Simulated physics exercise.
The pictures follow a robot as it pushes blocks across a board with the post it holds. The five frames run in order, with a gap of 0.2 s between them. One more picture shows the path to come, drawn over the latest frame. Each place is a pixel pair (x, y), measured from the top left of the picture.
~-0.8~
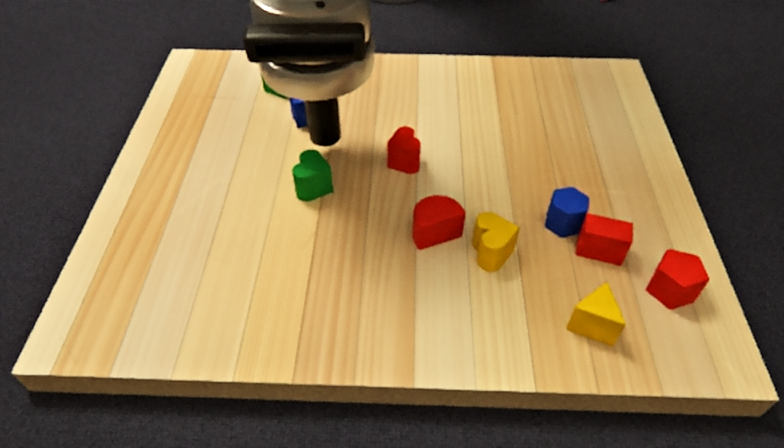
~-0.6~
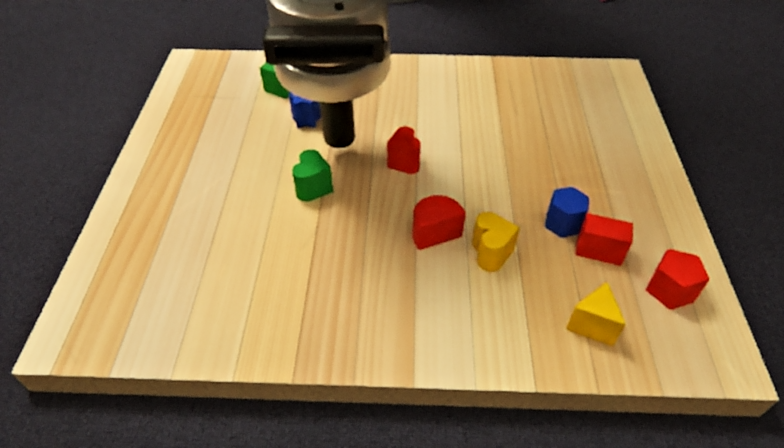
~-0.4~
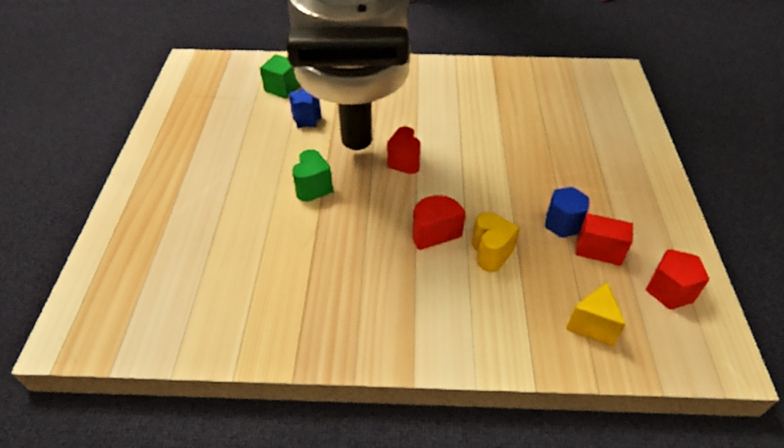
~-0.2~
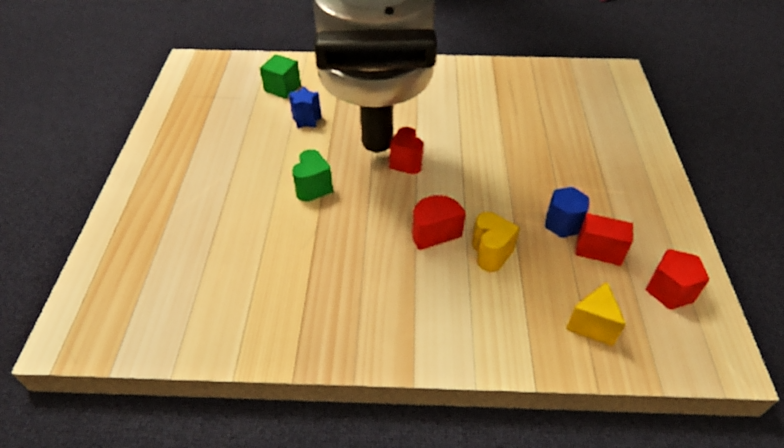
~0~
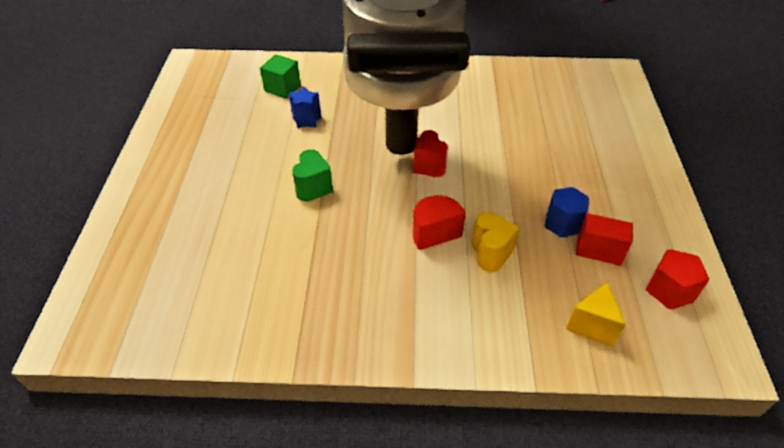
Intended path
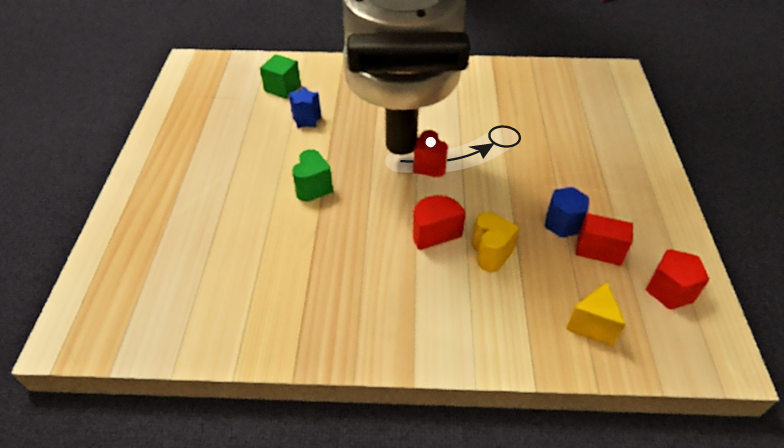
A robot arm moves right across the wooden board and nudges a red block rightward.
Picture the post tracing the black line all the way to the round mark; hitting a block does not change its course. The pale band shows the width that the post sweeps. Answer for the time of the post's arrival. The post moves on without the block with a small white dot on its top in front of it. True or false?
My answer: True.
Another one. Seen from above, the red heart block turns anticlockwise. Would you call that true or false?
My answer: False.
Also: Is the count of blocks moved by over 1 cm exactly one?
It seems so.
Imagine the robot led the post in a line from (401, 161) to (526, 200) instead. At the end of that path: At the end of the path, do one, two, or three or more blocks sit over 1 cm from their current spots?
Once the path ends, one block will have shifted.
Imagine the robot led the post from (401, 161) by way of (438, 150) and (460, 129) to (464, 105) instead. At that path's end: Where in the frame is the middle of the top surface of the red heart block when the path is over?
It will end up at (454, 143).
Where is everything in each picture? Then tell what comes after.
The first picture shows post tip (326, 138); block tops, red heart block (405, 138).
The second picture shows post (340, 139); blocks unchanged.
The third picture shows post (357, 141); blocks unchanged.
The fourth picture shows post (378, 144); blocks unchanged.
The fifth picture shows post (401, 146); red heart block (431, 142).
Path on the board, from (401, 161) over (441, 161) and (477, 152) to (505, 136); the dot is on the red heart block.
The first path, step by step. One third of the way, post (443, 146); red heart block (471, 146), turned 15° clockwise.
Two thirds of the way, post (480, 137); red heart block (488, 149), turned 45° clockwise.
At the end, post (507, 122); red heart block (488, 149), turned 45° clockwise.
